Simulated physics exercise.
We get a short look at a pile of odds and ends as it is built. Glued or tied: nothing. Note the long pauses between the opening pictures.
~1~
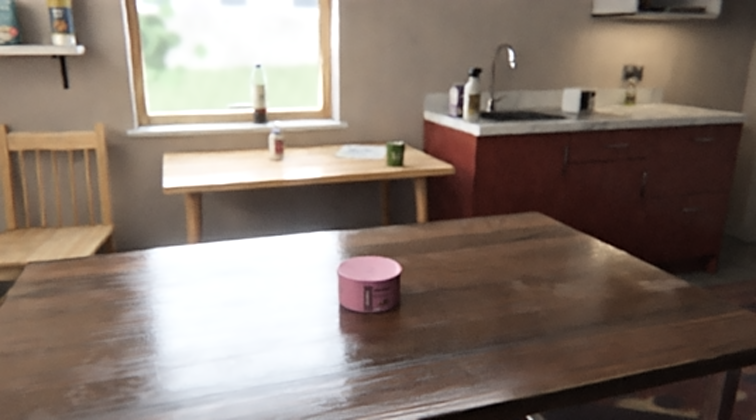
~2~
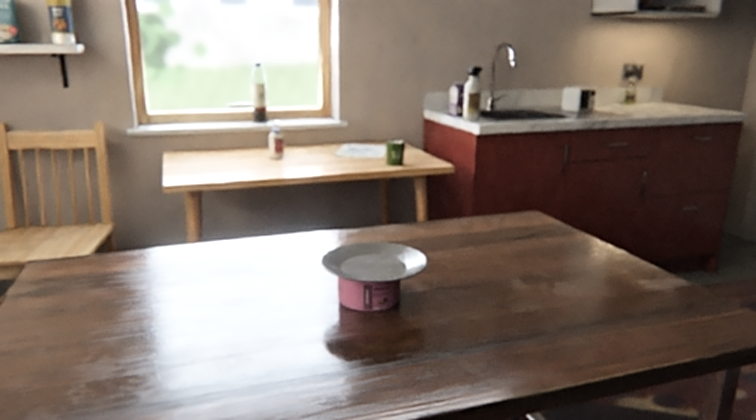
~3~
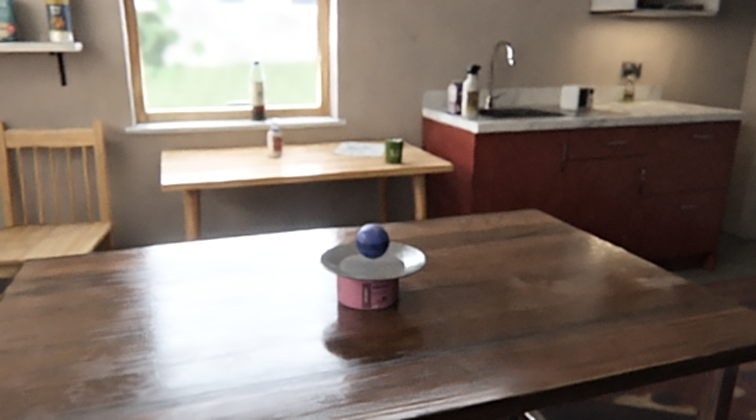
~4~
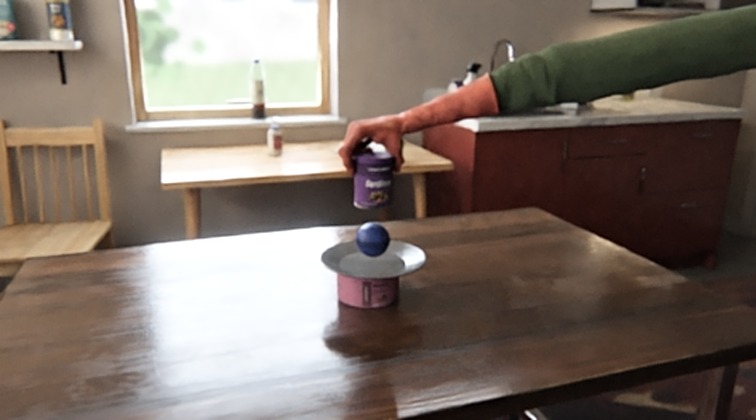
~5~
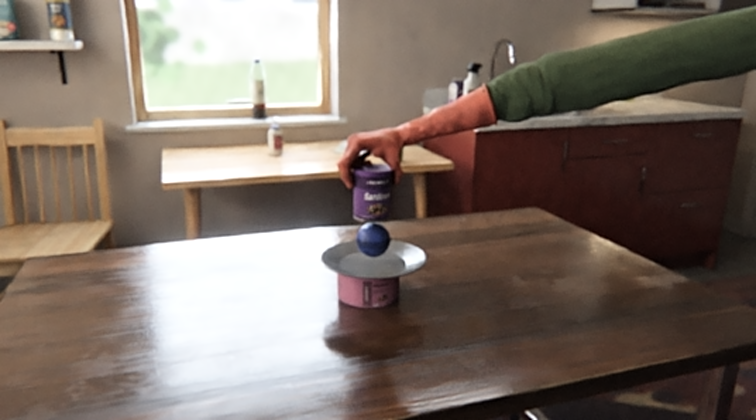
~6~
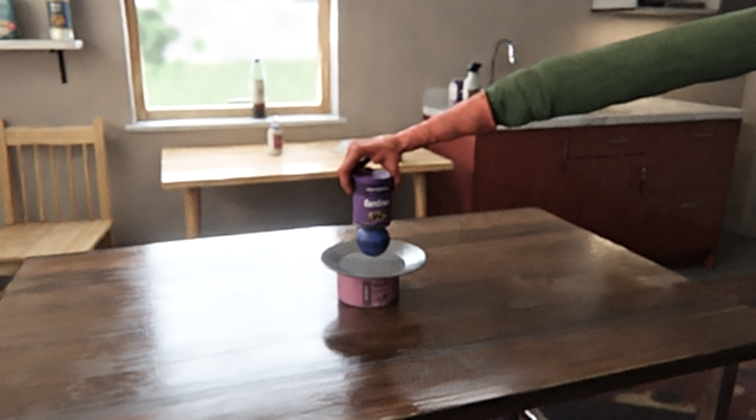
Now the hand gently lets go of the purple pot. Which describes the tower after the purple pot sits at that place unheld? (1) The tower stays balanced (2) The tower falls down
2.
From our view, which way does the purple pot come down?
It goes leftward.
Then, 0.60 s later than the last frame, purple pot tilted by 49° near (341, 214).
Then, 0.70 s later than the last frame, purple pot now fallen.
Then, 0.80 s later than the last frame, things are still on the move.
Then, 1.00 s later than the last frame, as before.
When it is over, fallen, purple pot; the other 3 as before. End places, in pixels of the last picture, purple pot near (215, 294). The pile comes apart.
